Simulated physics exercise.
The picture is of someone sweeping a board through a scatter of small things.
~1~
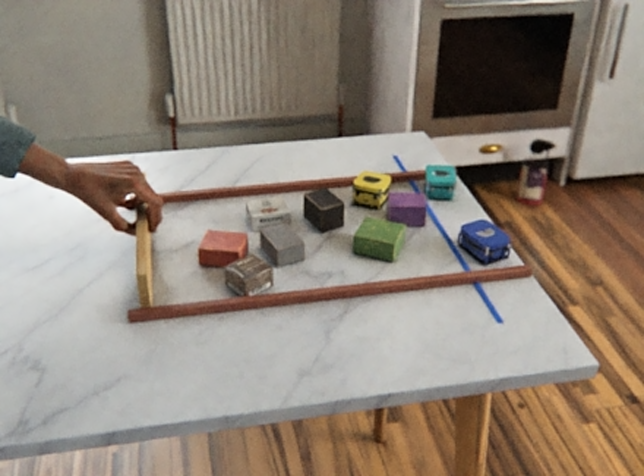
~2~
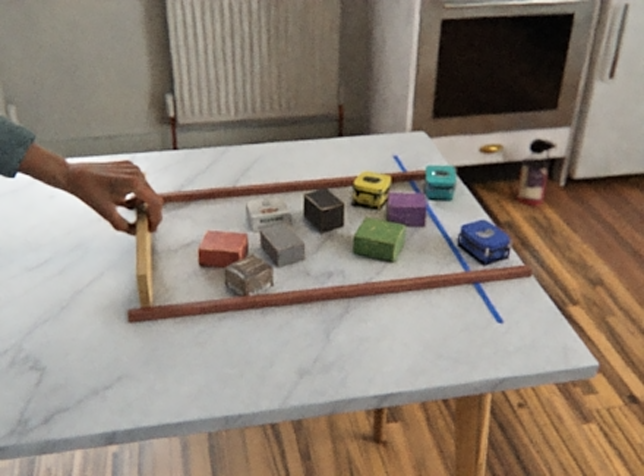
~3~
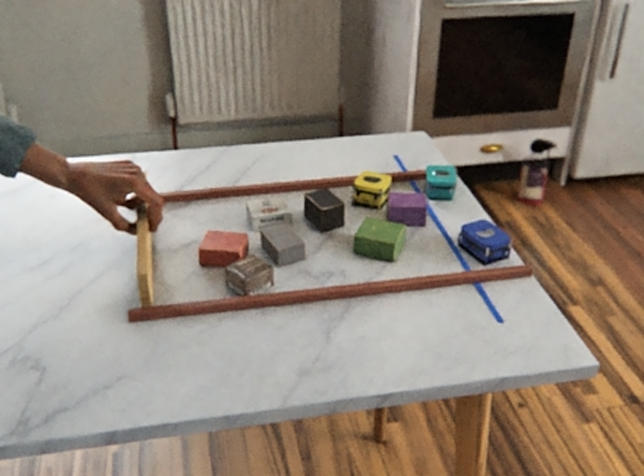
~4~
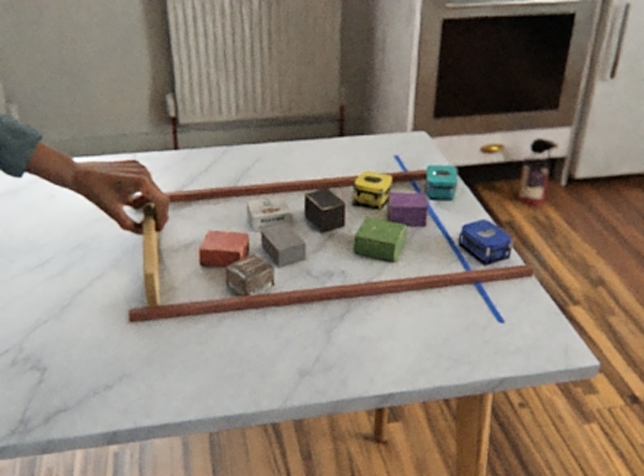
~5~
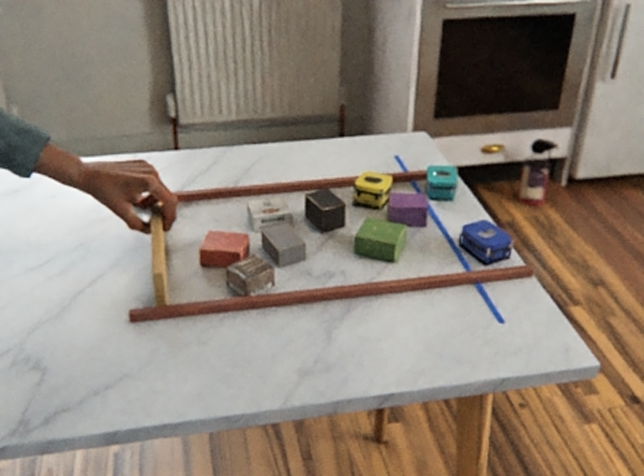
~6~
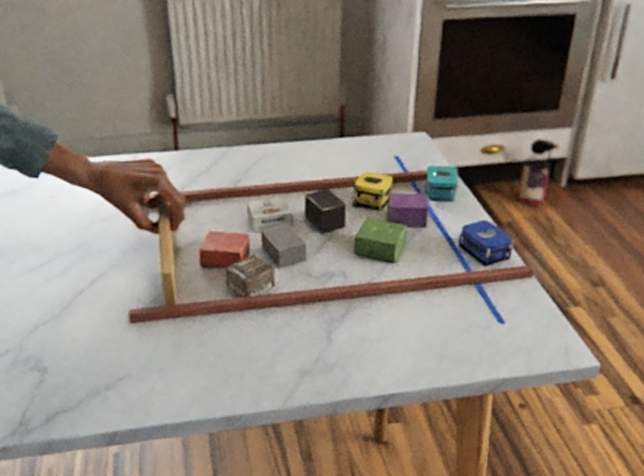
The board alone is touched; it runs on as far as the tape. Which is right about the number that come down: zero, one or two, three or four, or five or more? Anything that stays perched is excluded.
The right one is three or four.
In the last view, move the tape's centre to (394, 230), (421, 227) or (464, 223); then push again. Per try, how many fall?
Down on the floor: 1, 3 and 6.
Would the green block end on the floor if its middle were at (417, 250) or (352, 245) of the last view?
Taking them in order, it stays put and then it drops away.
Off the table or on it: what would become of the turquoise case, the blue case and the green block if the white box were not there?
Turquoise case: Still there. Blue case: Over the edge. Green block: Over the edge.
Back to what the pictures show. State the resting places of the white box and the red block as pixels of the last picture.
In the last picture they sit at about (449, 199) and about (464, 223).
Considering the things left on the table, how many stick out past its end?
Count: 3.
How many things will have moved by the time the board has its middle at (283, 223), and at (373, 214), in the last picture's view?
At that stage 6; at the next, 9.
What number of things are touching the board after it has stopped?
That makes 4.
A little later, none off yet; blue case at rest near (485, 243); turquoise case at rest near (441, 183); purple block at rest near (408, 210).
Next, none off yet; blue case shifted a little near (501, 242); turquoise case at rest near (441, 183); purple block shifted about its own width near (438, 208).
When it is over, the number that fall off is three or four; down, green block, purple block and blue case.
